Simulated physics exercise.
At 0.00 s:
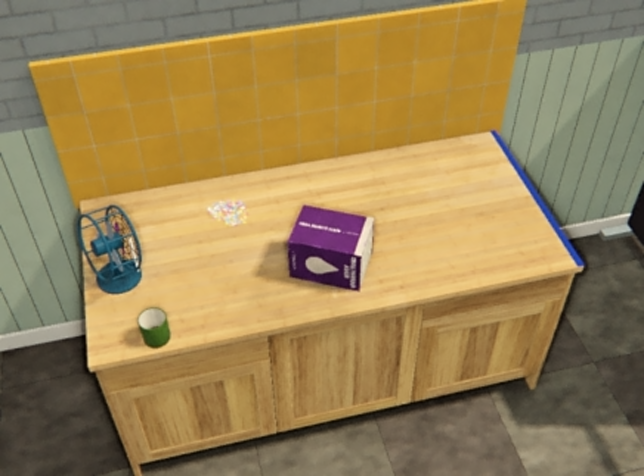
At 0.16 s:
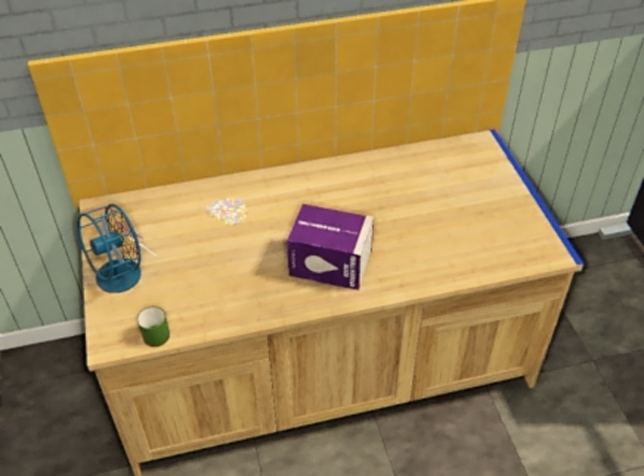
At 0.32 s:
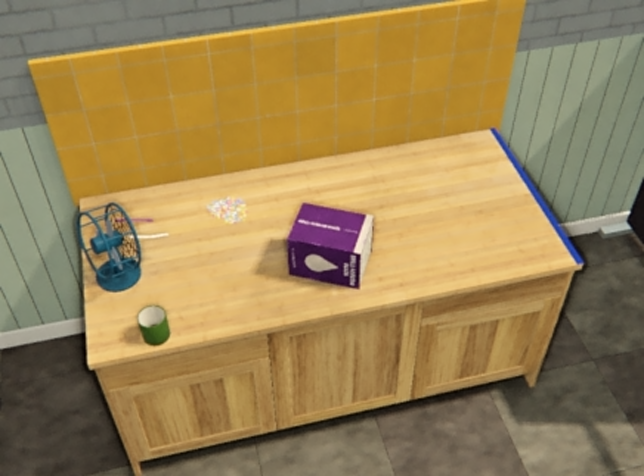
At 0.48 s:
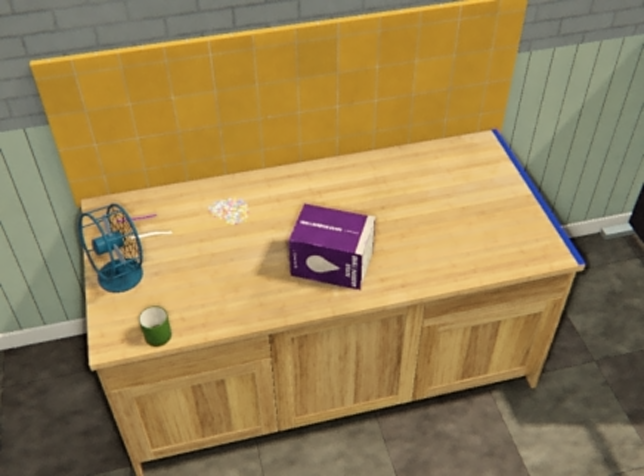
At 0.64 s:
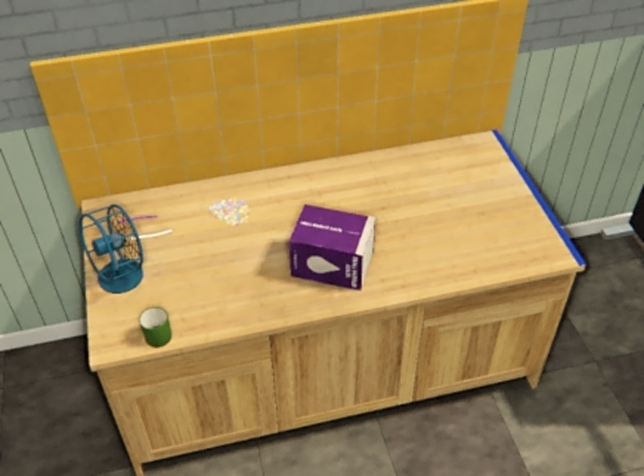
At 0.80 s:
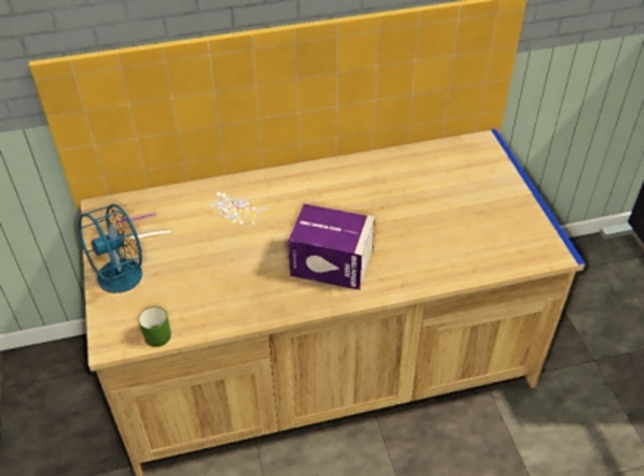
Confetti bits lying still on a wooden counter near a blue table fan, then starting to scatter slightly beside a purple box.
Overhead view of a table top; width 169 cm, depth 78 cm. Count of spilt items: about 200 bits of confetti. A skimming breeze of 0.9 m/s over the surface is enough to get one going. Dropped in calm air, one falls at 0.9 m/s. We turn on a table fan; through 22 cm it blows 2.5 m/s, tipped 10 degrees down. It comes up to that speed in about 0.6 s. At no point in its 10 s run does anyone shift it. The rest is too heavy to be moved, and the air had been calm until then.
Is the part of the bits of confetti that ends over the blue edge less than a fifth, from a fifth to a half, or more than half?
Probably the share over that edge will go past half.
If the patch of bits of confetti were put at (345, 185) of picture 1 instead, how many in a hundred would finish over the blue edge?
Share at the end: Near 90 %.
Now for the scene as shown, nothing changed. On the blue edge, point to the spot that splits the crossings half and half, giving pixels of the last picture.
Near (514, 157).
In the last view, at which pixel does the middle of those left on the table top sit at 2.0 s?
I'd aim at pixel (512, 185) or close to it.
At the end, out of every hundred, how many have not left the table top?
About 5 per cent.
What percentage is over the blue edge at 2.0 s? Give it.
I'd put it at some 50 %.
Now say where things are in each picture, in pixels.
In the first frame, the middle of the bits of confetti is near (230, 212), none has stirred yet and the mouth of the table fan is at (109, 243).
In the second frame, the middle of the bits of confetti is near (229, 211), none has stirred yet and the blue edge is centred on (535, 191).
In the third frame, the middle of the bits of confetti is near (229, 210), none has stirred yet, the top of a book is at (331, 227) and the top of a mug is at (151, 316).
In the fourth frame, the middle of the bits of confetti is near (231, 211) and none has stirred yet.
In the fifth frame, the middle of the bits of confetti is near (228, 210) and none has stirred yet.
In the sixth frame, the middle of the bits of confetti is near (234, 207), the farthest in sight from the table fan is at (258, 200) and about 45 % have left their places.
After 2.0 s the count stands so, 47 % are over the blue edge; the middle of those still in play is near (503, 144).
After 3.2 s the count stands so, 82 % are over the blue edge; the middle of those still in play is near (519, 193).
After 5.5 s the count stands so, 90 % are over the blue edge.
After 10.0 s, at the end, 94 % are over the blue edge.
